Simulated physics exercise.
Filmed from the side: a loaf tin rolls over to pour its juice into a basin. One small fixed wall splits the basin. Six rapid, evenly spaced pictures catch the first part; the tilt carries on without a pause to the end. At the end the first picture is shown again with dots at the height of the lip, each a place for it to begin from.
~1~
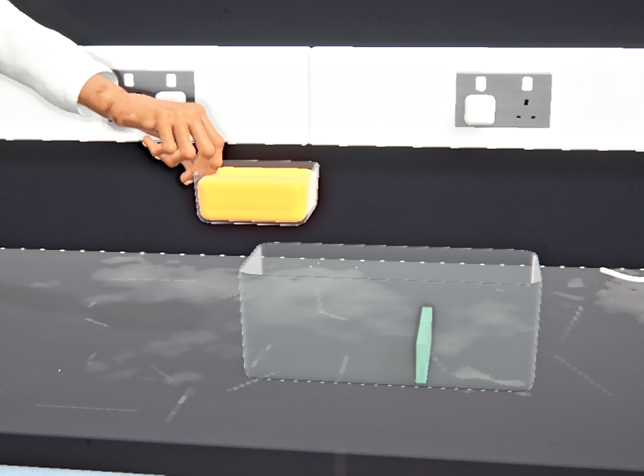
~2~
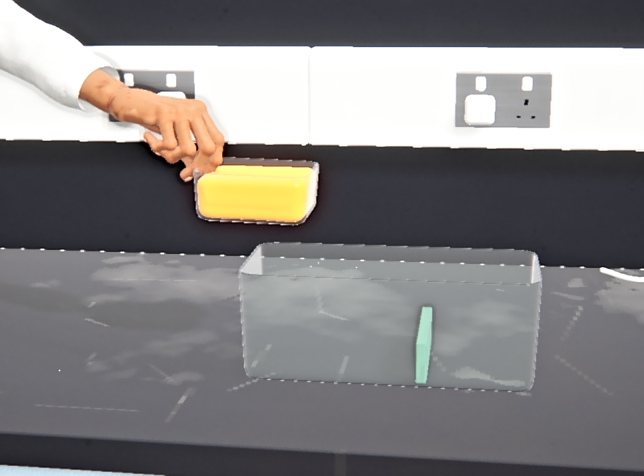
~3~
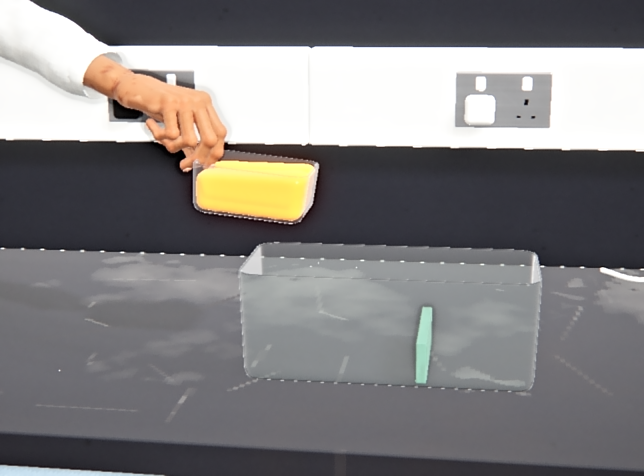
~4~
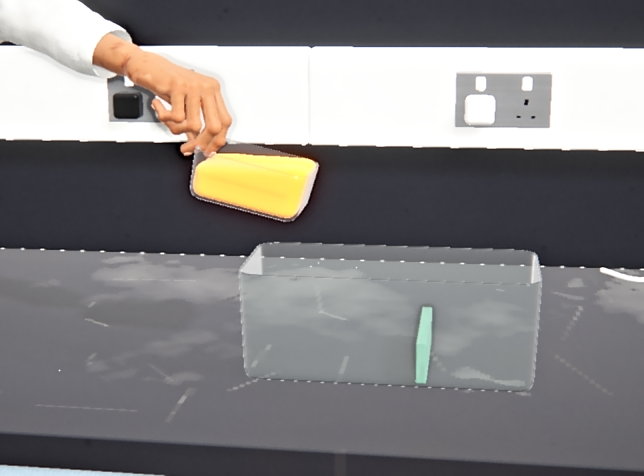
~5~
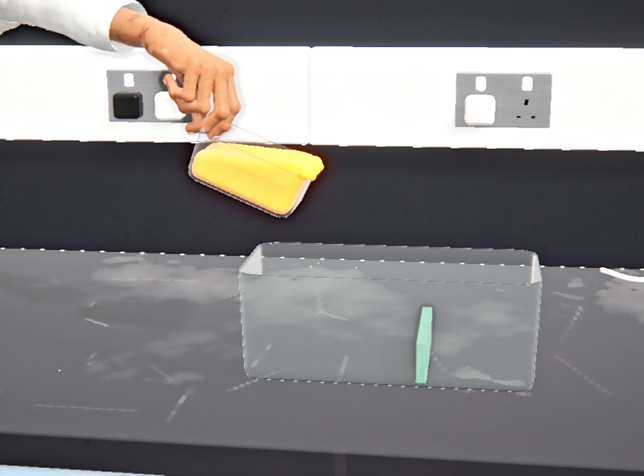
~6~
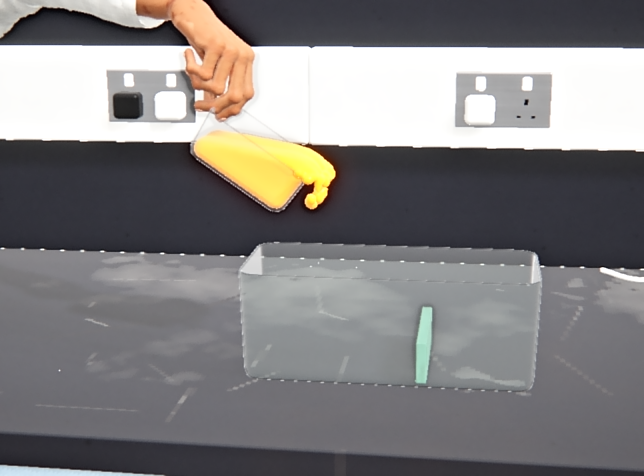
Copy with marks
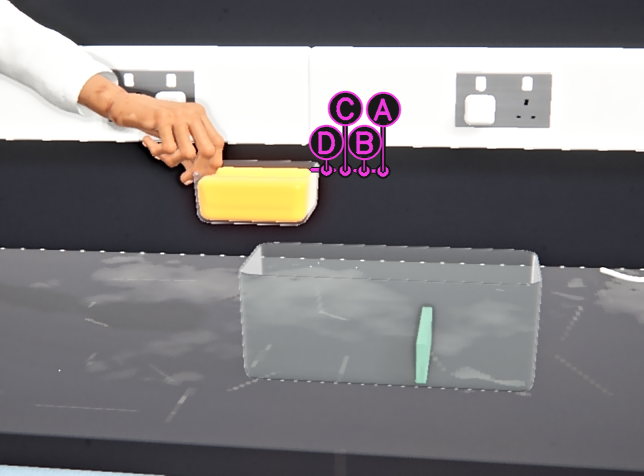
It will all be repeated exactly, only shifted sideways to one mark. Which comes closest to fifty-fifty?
Best: D.
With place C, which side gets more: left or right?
More ends on the right.
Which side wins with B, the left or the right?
The right side.
On the marked copy, A at (382, 171); B at (364, 170); C at (345, 170); D at (326, 170).
For place A, about 10 % ends left of the wall and 89 % right of it.
For place B, about 21 % ends left of the wall and 77 % right of it.
For place C, about 32 % ends left of the wall and 66 % right of it.
For place D, about 51 % ends left of the wall and 48 % right of it.
